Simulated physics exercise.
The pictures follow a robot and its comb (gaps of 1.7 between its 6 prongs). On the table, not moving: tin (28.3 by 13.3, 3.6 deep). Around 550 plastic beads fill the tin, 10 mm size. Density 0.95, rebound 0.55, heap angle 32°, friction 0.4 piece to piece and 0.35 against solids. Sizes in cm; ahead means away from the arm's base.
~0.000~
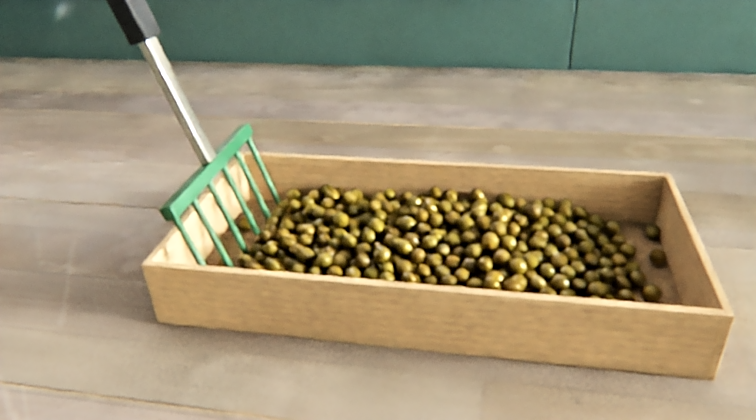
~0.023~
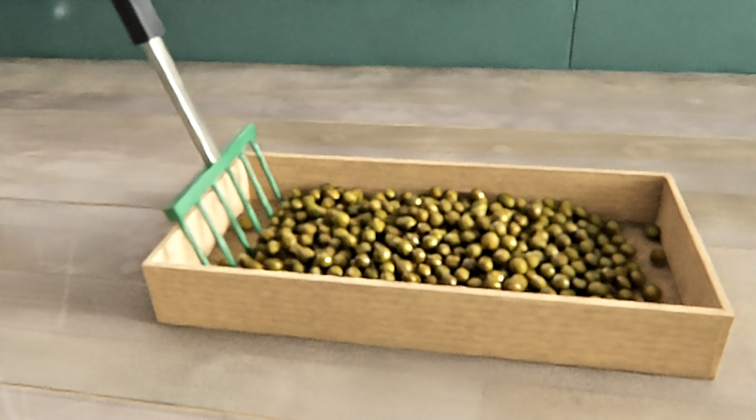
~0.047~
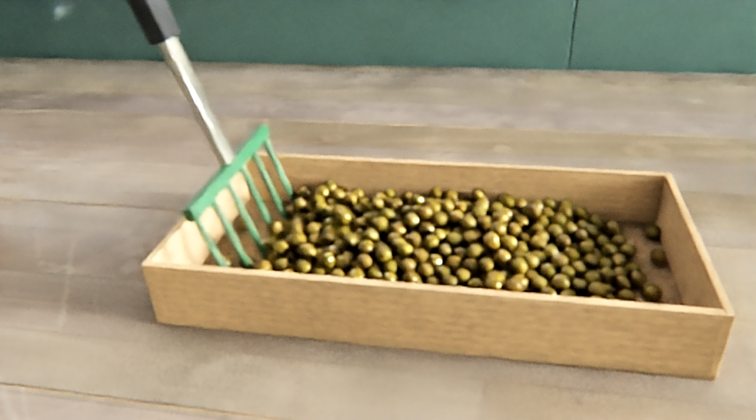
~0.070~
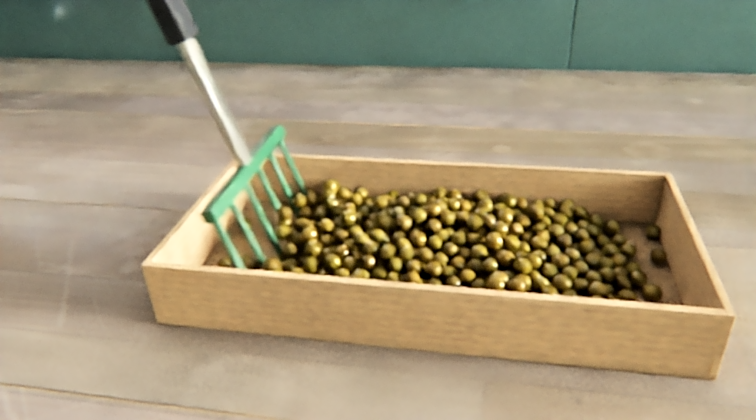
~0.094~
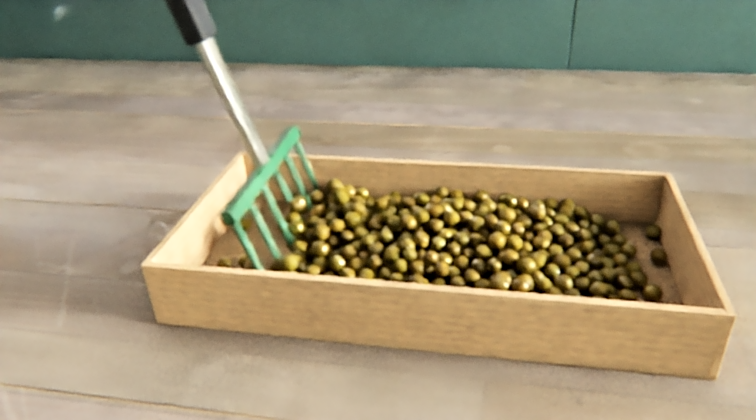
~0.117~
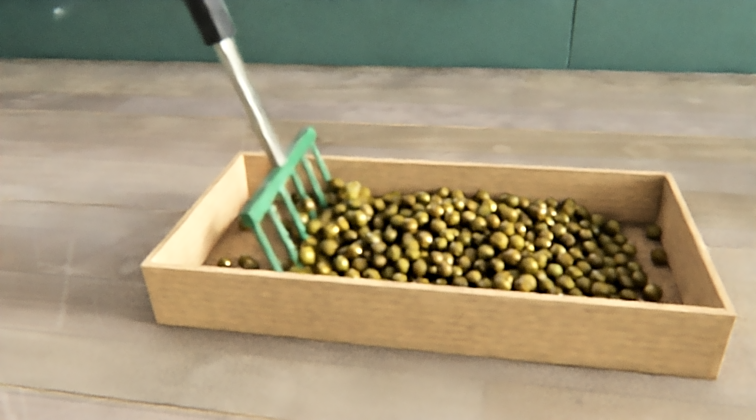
The footage shows a green comb on a dark-handled metal rod moving slowly to the right through a wooden tray of small olive-green beads, pushing nearby beads along and leaving a mostly cleared patch at the left end.
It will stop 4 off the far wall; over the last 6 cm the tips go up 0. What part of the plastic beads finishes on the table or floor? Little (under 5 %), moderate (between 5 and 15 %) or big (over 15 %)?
On the table or floor the share is moderate, between 5 and 15 %.
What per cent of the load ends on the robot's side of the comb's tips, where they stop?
About 50 per cent.
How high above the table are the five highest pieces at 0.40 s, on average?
About 6 cm.
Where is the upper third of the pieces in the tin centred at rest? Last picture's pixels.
Near (642, 242).
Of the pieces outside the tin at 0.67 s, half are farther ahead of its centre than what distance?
Some 16 cm.
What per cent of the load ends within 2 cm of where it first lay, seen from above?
Roughly 10 per cent.
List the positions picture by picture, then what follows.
Comb bar at (212, 166), sloping 72°; upper third of the load around (429, 241), from x 220 to 660, top at y 190; 549 in the tin, in the first frame.
Comb bar at (216, 167), sloping 72°; upper third of the load around (423, 241), from x 220 to 660, top at y 190, in the second frame.
Comb bar at (231, 167), sloping 72°; upper third of the load around (414, 240), from x 220 to 660, top at y 185, in the third frame.
Comb bar at (248, 168), sloping 72°; upper third of the load around (414, 239), from x 220 to 660, top at y 185, in the fourth frame.
Comb bar at (265, 169), sloping 72°; upper third of the load around (416, 239), from x 220 to 660, top at y 185, in the fifth frame.
Comb bar at (282, 170), sloping 72°; upper third of the load around (409, 238), from x 220 to 660, top at y 185; 549 in the tin, in the sixth frame.
After 0.26 s, sloping 72°, highest piece 4 above the table; 549 in the tin.
After 0.40 s, sloping 72°, highest piece 6 above the table; 549 in the tin.
After 0.67 s, sloping 72°, highest piece 5 above the table; 513 in the tin, 33 on the table or floor, 3 in flight or on the tool.
After 1.37 s, sloping 72°, highest piece 5 above the table; 509 in the tin, 40 on the table or floor.
At rest, 509 in the tin, 40 on the table or floor. That is 7 % on the table or floor.
